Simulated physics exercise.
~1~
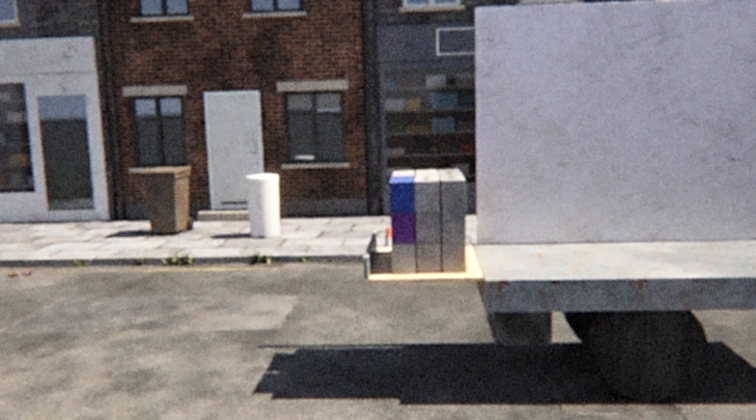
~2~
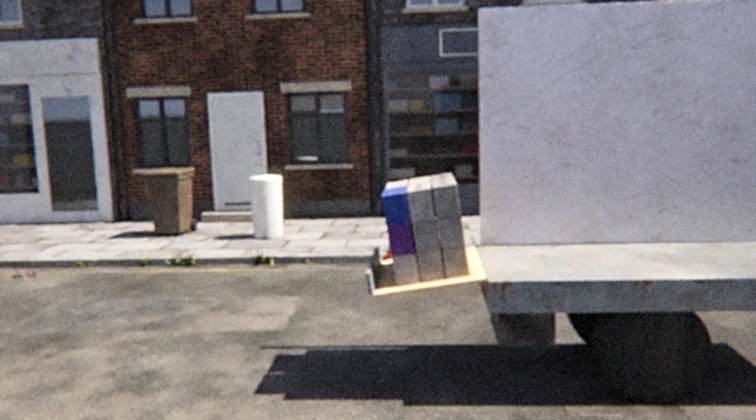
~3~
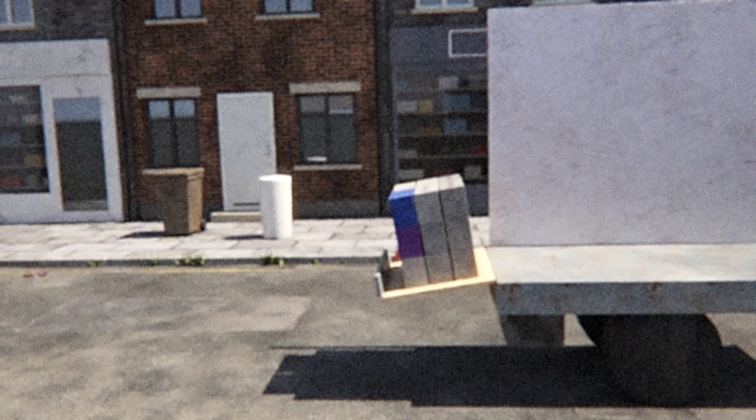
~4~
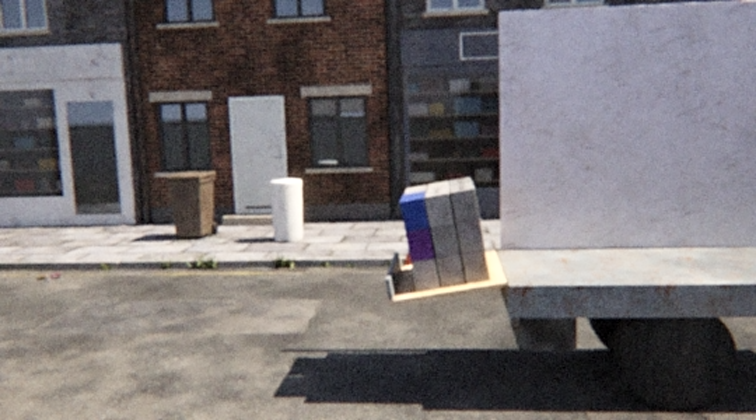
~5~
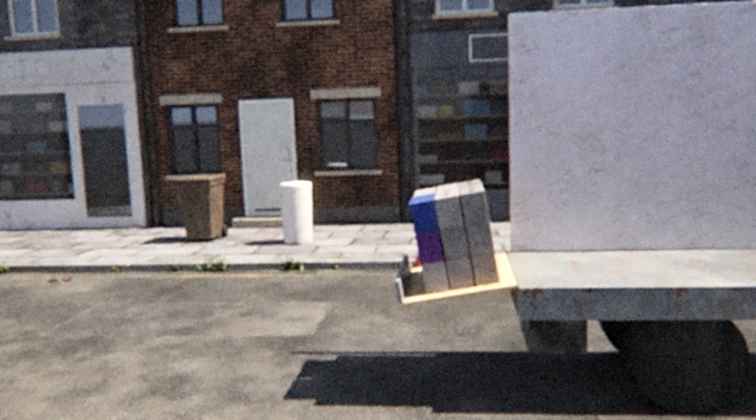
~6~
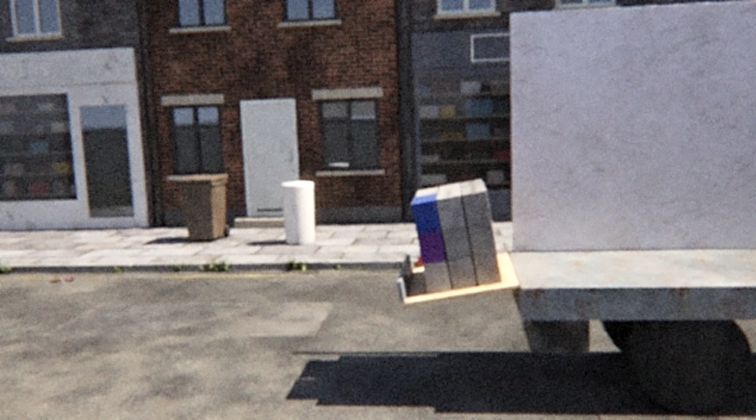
A small stack of grey concrete blocks, with a blue patch above a purple one on its left side, stands on the level tail lift of a lorry, seen from across a street. The pale lorry body and flat bed fill the right, while a brick building with a white door, a brown bin and a white cylinder stand behind to the left. The platform tips downward at its outer left edge, and the stack leans with it. The view pans slightly left as the platform holds its gentle slope. At the end the blocks remain together on it, none fallen.
